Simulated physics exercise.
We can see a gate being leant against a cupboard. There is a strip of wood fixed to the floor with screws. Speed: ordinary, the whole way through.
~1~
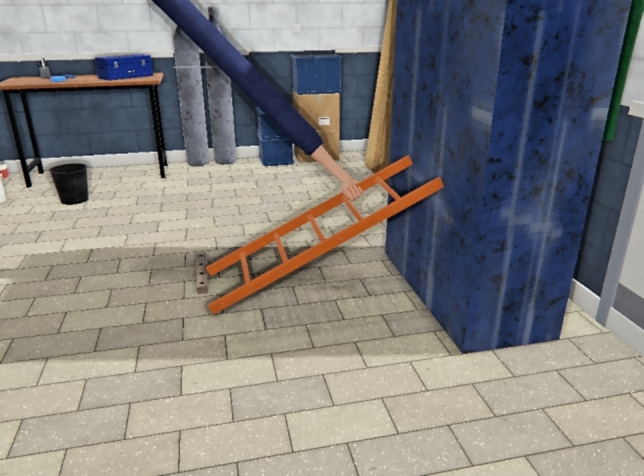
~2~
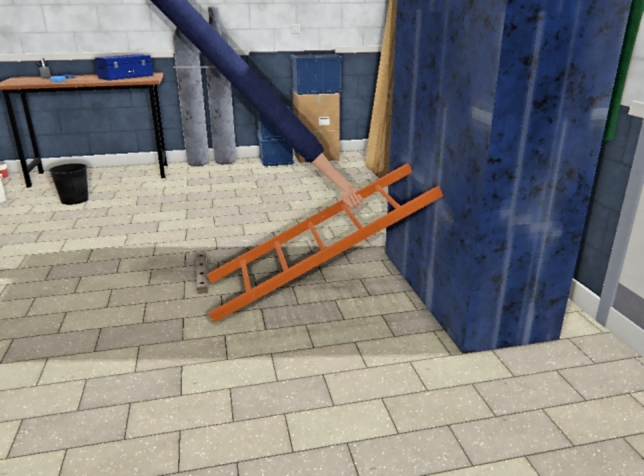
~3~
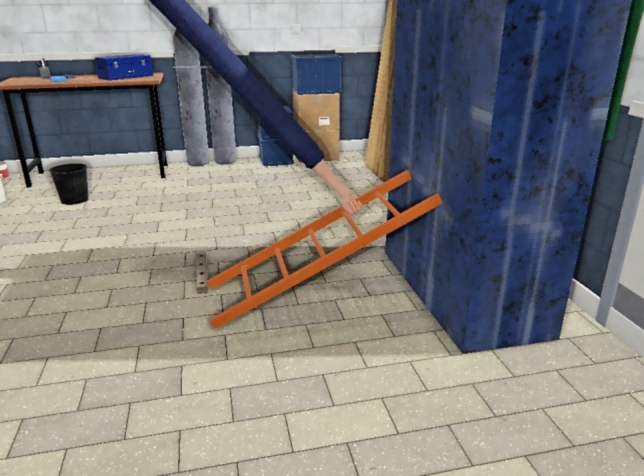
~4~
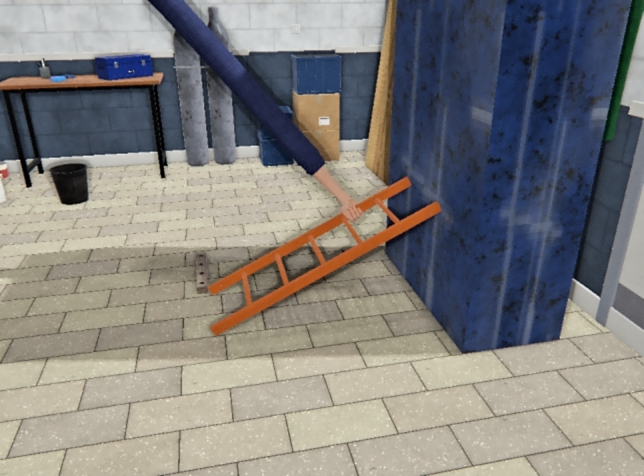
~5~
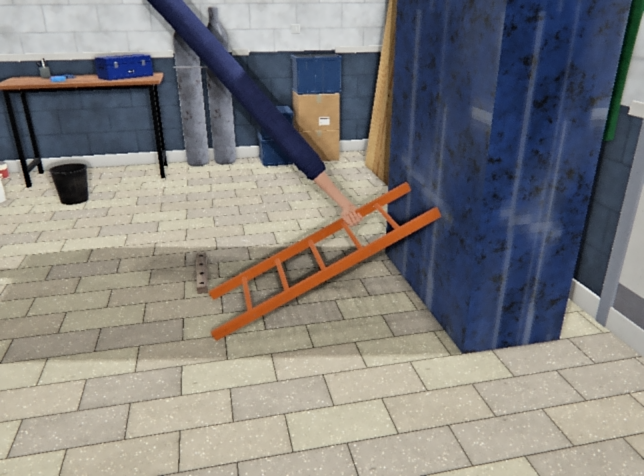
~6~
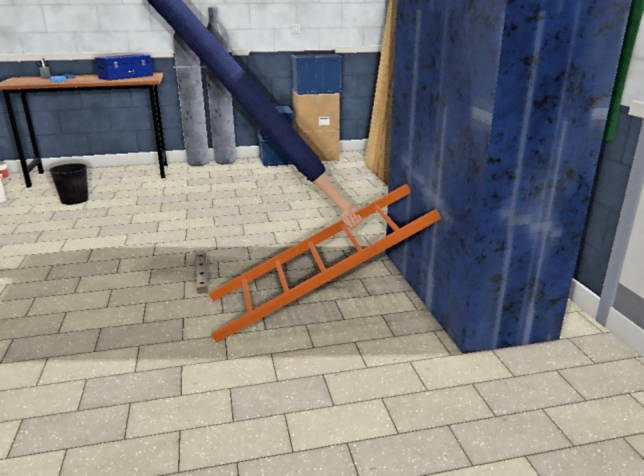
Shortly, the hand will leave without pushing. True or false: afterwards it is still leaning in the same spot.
False.
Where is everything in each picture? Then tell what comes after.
Still on the way; orange gate (317, 230); batten (202, 272), in the first frame.
Still on the way; orange gate (317, 238); batten (202, 272), in the second frame.
Still on the way; orange gate (317, 244); batten (202, 272), in the third frame.
Still on the way; orange gate (317, 251); batten (202, 272), in the fourth frame.
Still on the way; orange gate (317, 256); batten (202, 272), in the fifth frame.
In place, still held; orange gate (317, 258); batten (202, 272), in the sixth frame.
Then, 0.30 s after the last picture, orange gate tipped 14° from how it was near (309, 284).
At rest, the orange gate gives way at the feet, near (306, 305).
